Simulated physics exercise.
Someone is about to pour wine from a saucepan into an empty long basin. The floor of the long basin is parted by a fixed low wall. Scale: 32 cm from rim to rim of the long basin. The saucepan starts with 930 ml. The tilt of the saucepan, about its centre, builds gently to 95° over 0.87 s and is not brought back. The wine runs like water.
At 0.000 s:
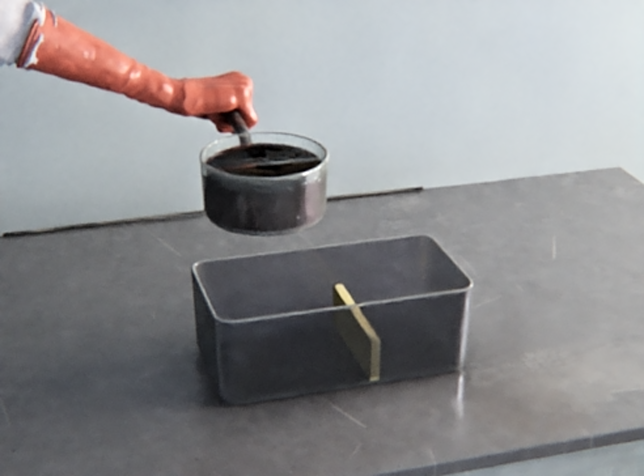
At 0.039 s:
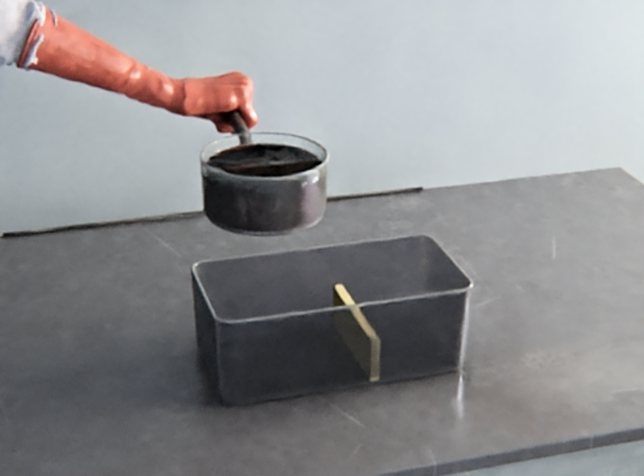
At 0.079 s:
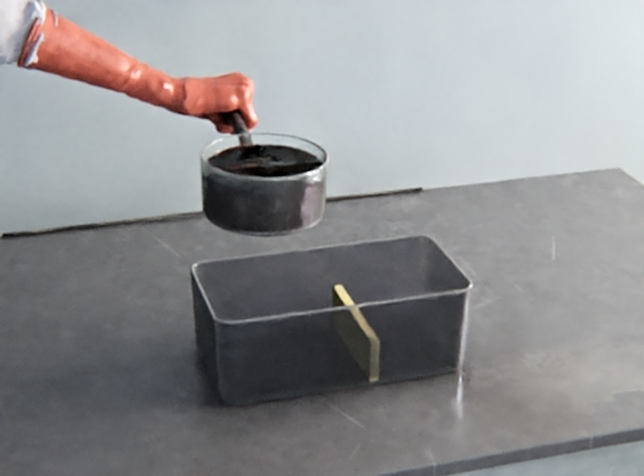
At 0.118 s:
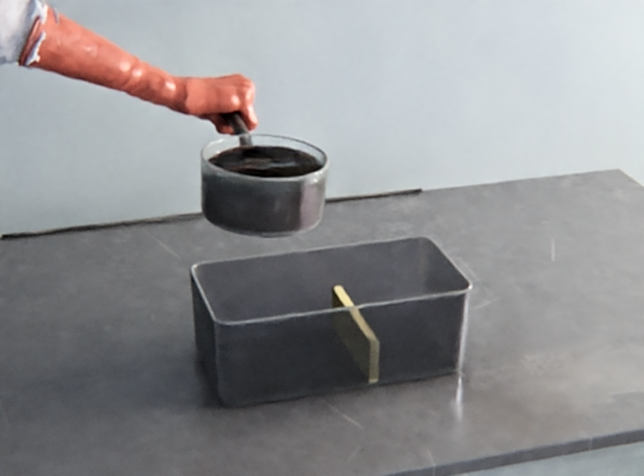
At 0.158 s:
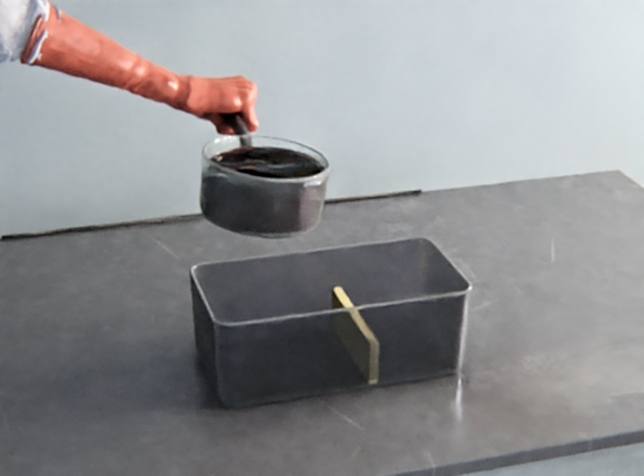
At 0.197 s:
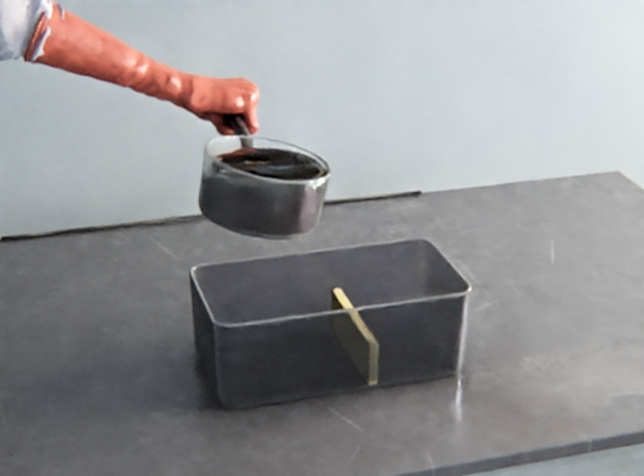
A glass saucepan of dark wine, held by a hand in a reddish-orange glove reaching in from the left, stays level at first, then tilts slightly and slowly down to the right. Below it, an empty clear long basin with a yellowish upright divider stands on a dark grey tabletop. The steady view looks down at an angle, with a plain pale blue-grey wall behind.
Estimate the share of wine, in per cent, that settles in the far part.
The far part has some 68 per cent.
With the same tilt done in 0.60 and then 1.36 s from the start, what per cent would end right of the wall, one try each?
First 55, then 75 per cent.
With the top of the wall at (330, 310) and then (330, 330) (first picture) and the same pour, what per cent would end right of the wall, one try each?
First 95, then 85 per cent.
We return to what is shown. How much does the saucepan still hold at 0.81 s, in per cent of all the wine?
Some 14 per cent.
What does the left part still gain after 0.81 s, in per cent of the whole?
Some 20 per cent.
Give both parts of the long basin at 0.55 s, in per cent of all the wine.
Some 1 per cent left and 10 right.
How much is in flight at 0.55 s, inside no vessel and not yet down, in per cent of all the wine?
Some 32 per cent.
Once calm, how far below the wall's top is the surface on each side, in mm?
Some 46 mm on the left and 20 mm on the right.
Then, 0.55 s in, the tilt is 67° and 57 per cent is still to pour, 1 is left of the wall and 9 right of it.
Then, 0.81 s in, the tilt is 94° and 13 per cent is still to pour, 11 is left of the wall and 66 right of it.
Then, 1.08 s in, the tilt is 95° and 3 per cent is still to pour, 26 is left of the wall and 68 right of it.
Then, 1.37 s in, the tilt is 95° and 1 per cent is still to pour, 30 is left of the wall and 68 right of it.
Finally, 31 per cent lies left of the wall, 68 right of it and 1 outside.
